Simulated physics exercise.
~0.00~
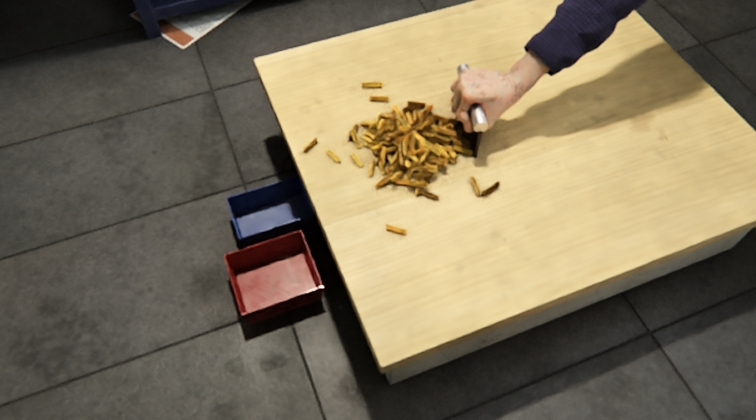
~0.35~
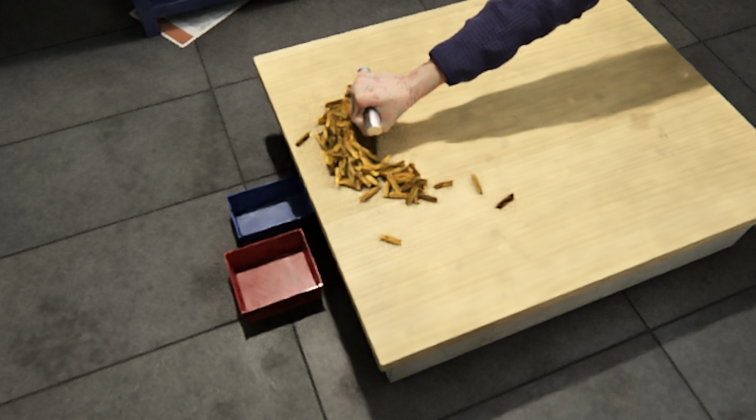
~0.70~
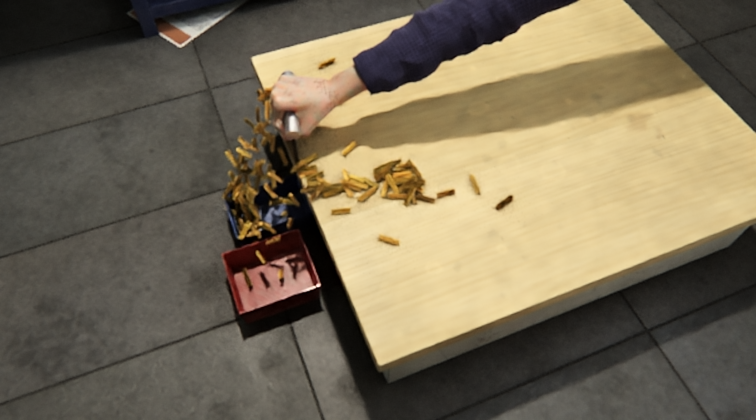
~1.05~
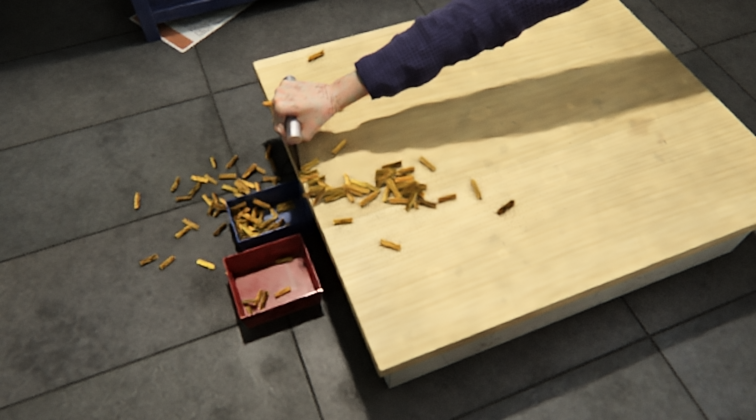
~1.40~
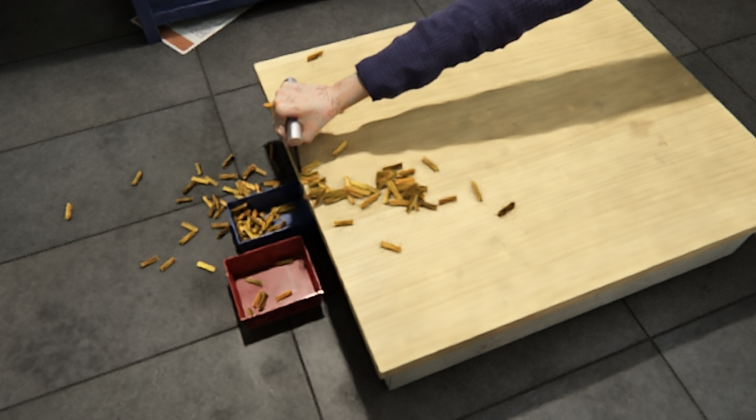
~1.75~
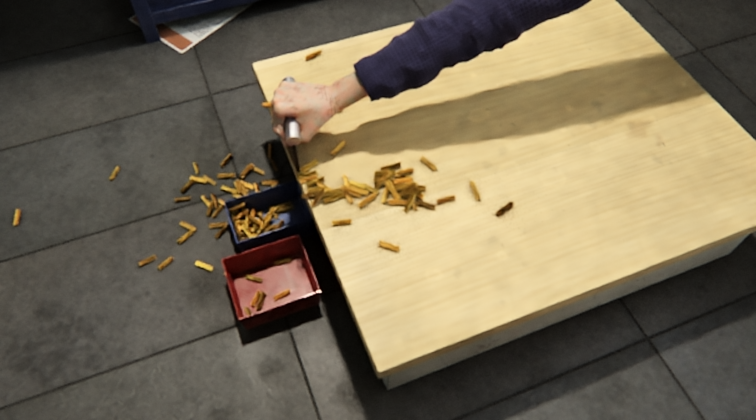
A pale wooden platform stands on a grey tiled floor, seen from above at a slant through a slightly swaying view. A loose heap of short brown and golden pasta pieces lies on it, with a blue tin and a red tin on the floor by its left edge. A dark-sleeved arm pushes a scraper leftward through the heap, spreading it towards the edge. The scraper stops there as many pieces tumble off. Some land in the blue tin, a few in the red one, and others scatter across the floor, while a good share remains on top.
